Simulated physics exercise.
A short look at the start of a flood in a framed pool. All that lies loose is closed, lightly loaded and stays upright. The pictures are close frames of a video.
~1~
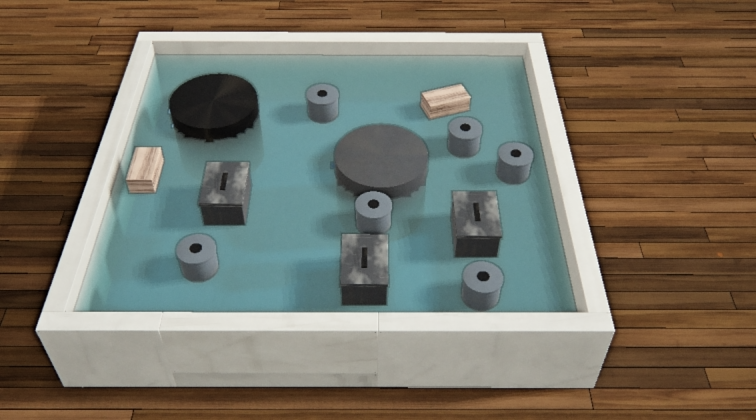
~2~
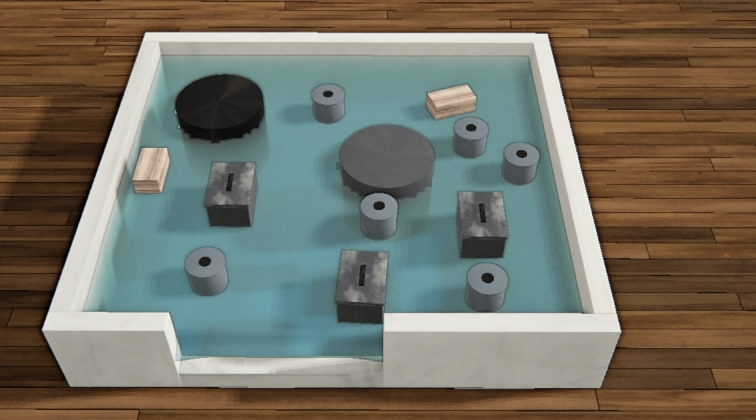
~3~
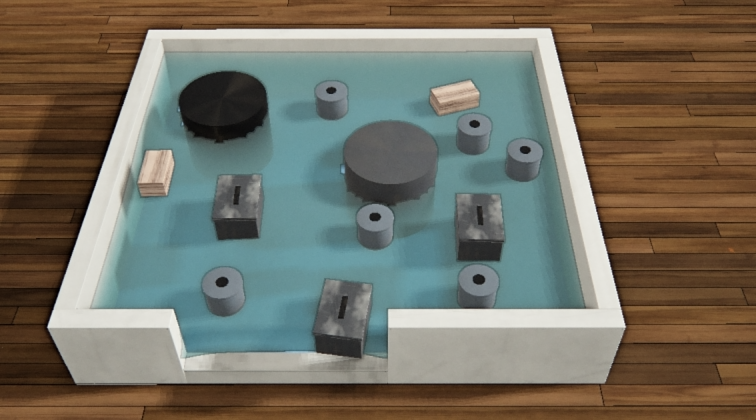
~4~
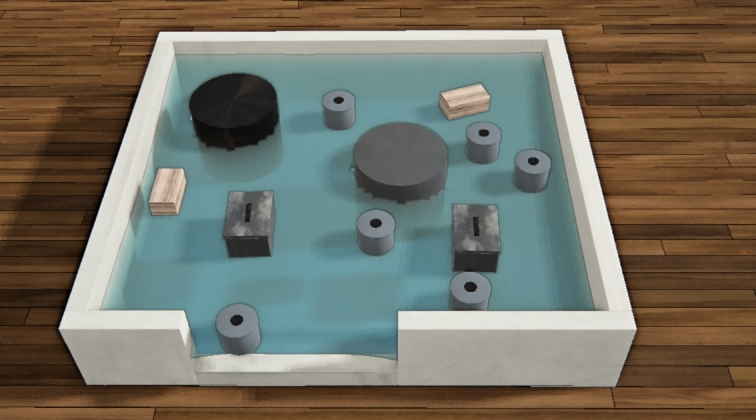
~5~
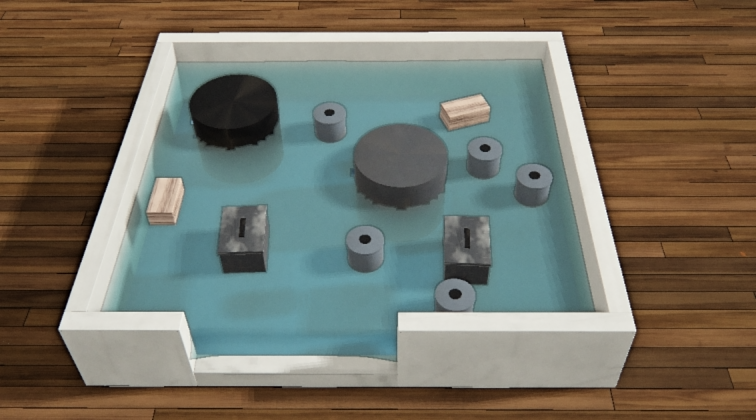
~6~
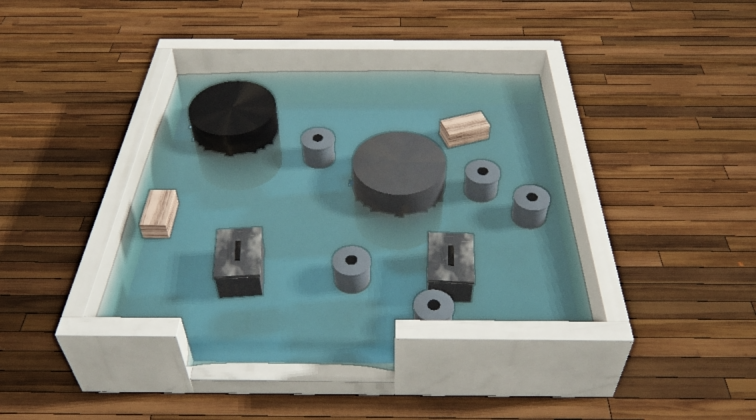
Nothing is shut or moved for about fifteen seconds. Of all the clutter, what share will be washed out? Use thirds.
It is two thirds or above.
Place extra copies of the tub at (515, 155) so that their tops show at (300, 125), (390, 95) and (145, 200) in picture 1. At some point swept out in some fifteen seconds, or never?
As listed: Gone, still in, yes.
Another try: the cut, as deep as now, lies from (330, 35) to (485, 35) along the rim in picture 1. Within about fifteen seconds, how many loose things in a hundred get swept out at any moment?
I make it 60 per cent.
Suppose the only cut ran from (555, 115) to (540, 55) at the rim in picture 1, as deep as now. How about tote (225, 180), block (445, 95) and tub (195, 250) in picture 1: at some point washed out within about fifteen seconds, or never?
In turn: No, washed out, kept in.
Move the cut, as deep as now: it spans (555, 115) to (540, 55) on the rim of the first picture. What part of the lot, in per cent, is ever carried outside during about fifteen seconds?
Close to 50 %.
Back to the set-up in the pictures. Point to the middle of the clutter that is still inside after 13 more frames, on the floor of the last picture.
Around (372, 293).
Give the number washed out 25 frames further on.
It comes to 8.
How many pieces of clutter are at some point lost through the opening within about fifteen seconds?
It comes to 9.
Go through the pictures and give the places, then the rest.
A tote at (224, 182), afloat; a tub at (374, 205) floats; 0 of 11 have shifted, in the first frame.
A tote at (230, 183) floats; a tub at (379, 206) floats; 2 of 11 have shifted, in the second frame.
A tote at (237, 196), afloat, close to its start; a tub at (375, 218), afloat, close to its start; 5 of 11 have shifted, in the third frame.
A tote at (248, 213) floats, close to its start; a tub at (376, 224), afloat, close to its start; 8 of 11 have shifted, in the fourth frame.
A tote at (243, 228), afloat, a stride from its start; a tub at (365, 240) floats, close to its start; 11 of 11 have shifted, in the fifth frame.
A tote at (238, 251), afloat, a stride from its start; a tub at (352, 261), afloat, a stride from its start; 11 of 11 have shifted, in the sixth frame.
A moment on, 3 of 11 are out; 8 afloat.
Next, 6 of 11 are out; 5 afloat.
Later, 8 of 11 are out; 3 afloat.
In the end, 9 of 11 are out; 2 afloat.
